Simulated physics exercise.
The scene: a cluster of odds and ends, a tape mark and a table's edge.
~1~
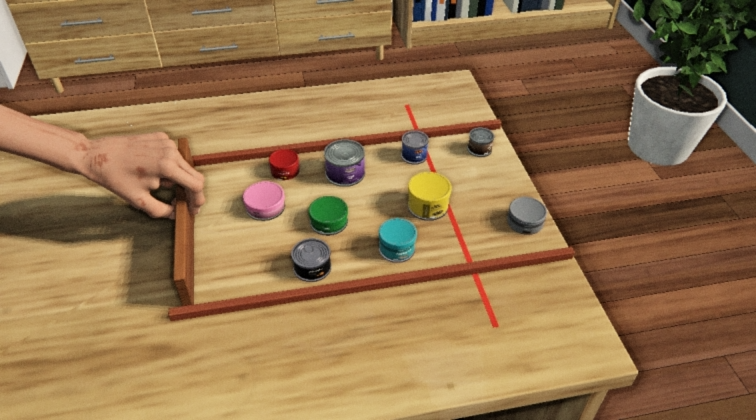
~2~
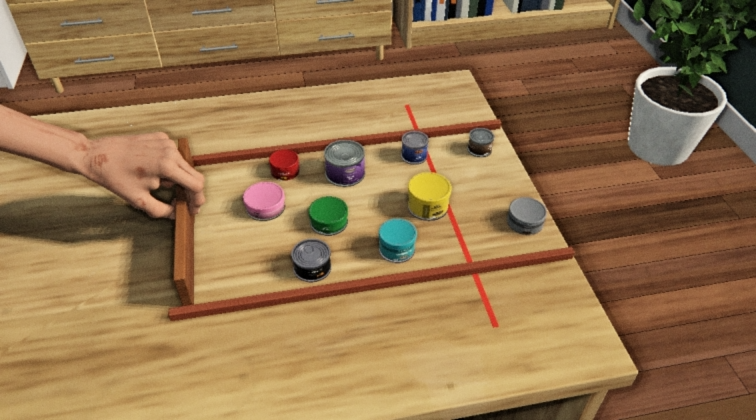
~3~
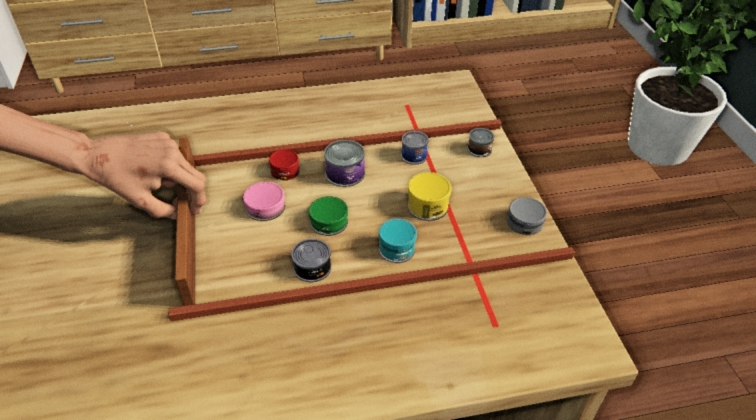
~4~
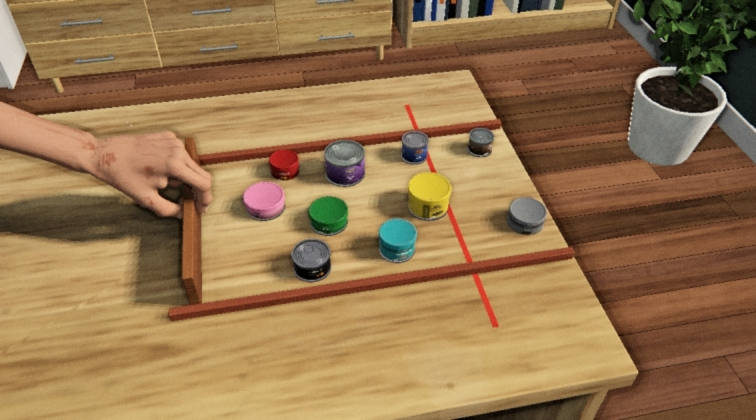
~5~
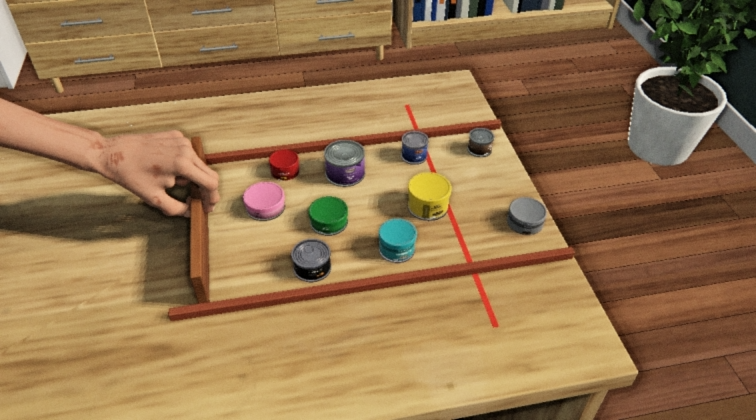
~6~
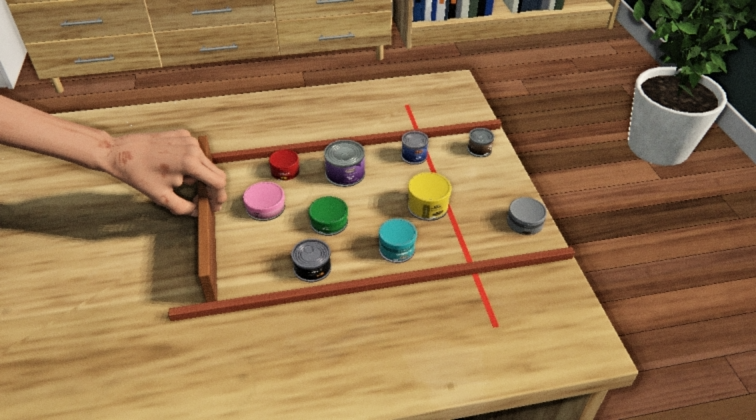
On a wooden table, a hand slides an upright board slowly right between two rails towards colourful, motionless tins and pots.
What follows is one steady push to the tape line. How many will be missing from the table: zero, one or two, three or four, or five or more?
Outcome: The number that fall off is zero.
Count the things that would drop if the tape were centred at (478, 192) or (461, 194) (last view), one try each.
It would be 2 and 0.
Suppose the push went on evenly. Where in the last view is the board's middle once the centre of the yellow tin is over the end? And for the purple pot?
About (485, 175), and (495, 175) for the other.
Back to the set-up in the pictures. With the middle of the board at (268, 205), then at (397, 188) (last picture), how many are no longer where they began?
By then 1, and 8.
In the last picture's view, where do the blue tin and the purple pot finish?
Near (462, 134) and (470, 152).
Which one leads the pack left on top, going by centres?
The grey tub ends nearest.
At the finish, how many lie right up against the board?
4 of them.
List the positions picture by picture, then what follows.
In the first picture, grey tub (527, 216); brown tin (481, 143); blue tin (415, 148); board (185, 216); tape (444, 196).
In the second picture, brown tin (481, 143); board (185, 216).
In the third picture, blue tin (415, 148); pink pot (265, 201).
In the fourth picture, grey tub (527, 216); turquoise tin (397, 241).
In the fifth picture, brown tin (481, 143); black tin (312, 260).
In the sixth picture, grey tub (527, 216); brown tin (481, 143); blue tin (415, 148); board (207, 213); tape (444, 196).
Soon after, none off yet; grey tub at rest near (527, 216); brown tin at rest near (481, 143); blue tin at rest near (415, 148).
At rest, the number that fall off is zero.
